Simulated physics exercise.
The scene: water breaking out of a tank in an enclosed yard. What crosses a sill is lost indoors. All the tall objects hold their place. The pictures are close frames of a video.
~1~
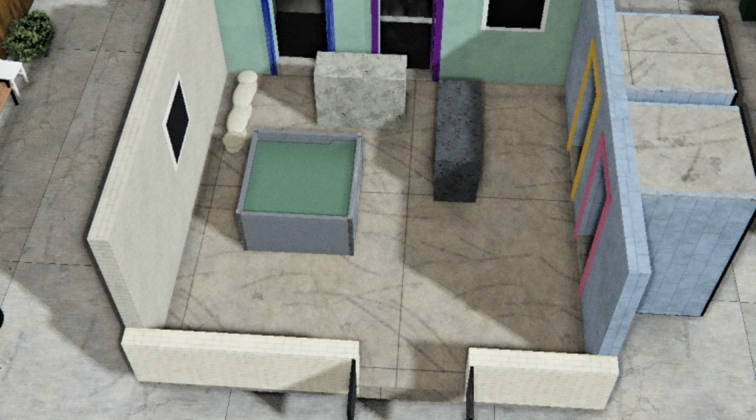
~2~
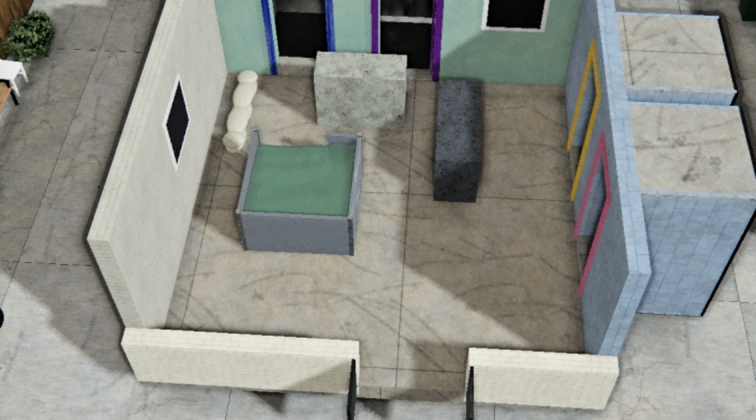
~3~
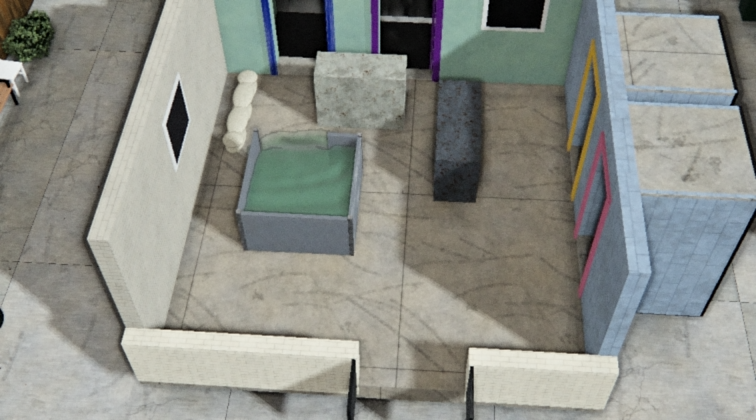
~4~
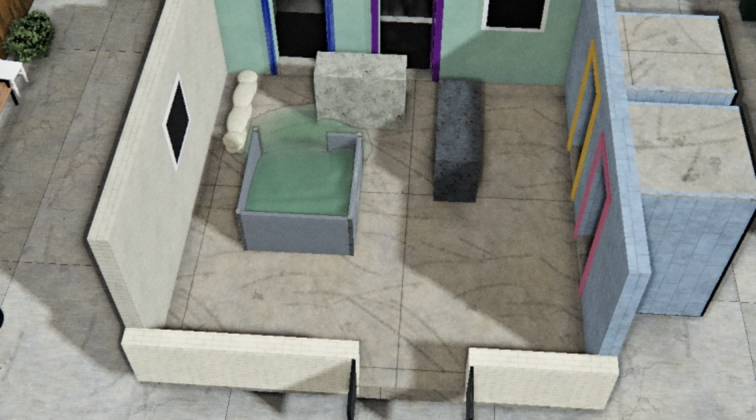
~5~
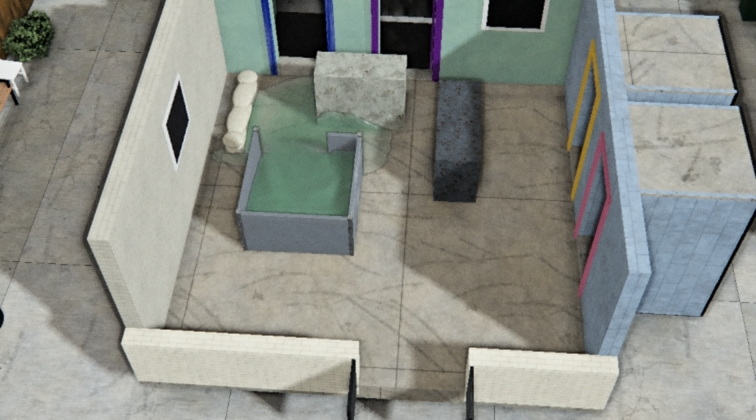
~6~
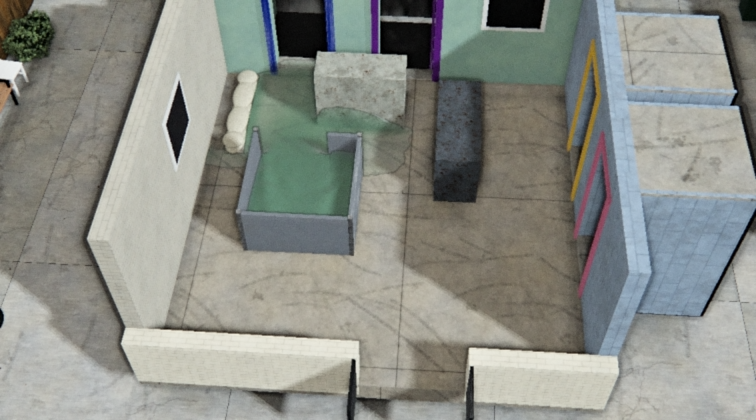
At the start, green water sits still in an open grey tank inside a walled yard with a pale block and a dark block. The water then pours out through a gap on the tank's far side and spreads across the floor, reaching around the pale block near the back wall.
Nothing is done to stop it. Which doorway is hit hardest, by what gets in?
Most goes in at the blue door.
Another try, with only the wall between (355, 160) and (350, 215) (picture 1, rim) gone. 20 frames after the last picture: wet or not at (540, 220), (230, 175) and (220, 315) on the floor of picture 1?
In that order: Wet, dry, free of water.
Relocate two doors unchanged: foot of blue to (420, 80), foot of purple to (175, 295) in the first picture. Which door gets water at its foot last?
That is the door marked pink.
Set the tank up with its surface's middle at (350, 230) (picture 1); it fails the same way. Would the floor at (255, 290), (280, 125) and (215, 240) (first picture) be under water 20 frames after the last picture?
In turn: Free of water, flooded, covered.
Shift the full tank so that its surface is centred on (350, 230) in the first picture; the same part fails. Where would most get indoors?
That is the purple one.
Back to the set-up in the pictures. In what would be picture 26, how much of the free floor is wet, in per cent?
Close to 60 %.
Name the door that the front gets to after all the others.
It is the pink door.
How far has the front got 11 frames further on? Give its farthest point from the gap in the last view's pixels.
I would point to (469, 87).
A moment on, water covers 20 % of the floor; pink door not reached, blue door a lot in, purple door wet at the sill, nothing in, yellow door not reached.
Next, water covers 30 % of the floor; pink door not reached, blue door a lot in, purple door wet at the sill, nothing in, yellow door not reached.
Then, water covers 60 % of the floor; pink door not reached, blue door a lot in, purple door a trickle in, yellow door not reached.
Later, water covers 80 % of the floor; pink door wet at the sill, nothing in, blue door a lot in, purple door some in, yellow door wet at the sill, nothing in.
In the end, water covers 95 % of the floor; pink door wet at the sill, nothing in, blue door a lot in, purple door some in, yellow door wet at the sill, nothing in; the blue door has let in the most.
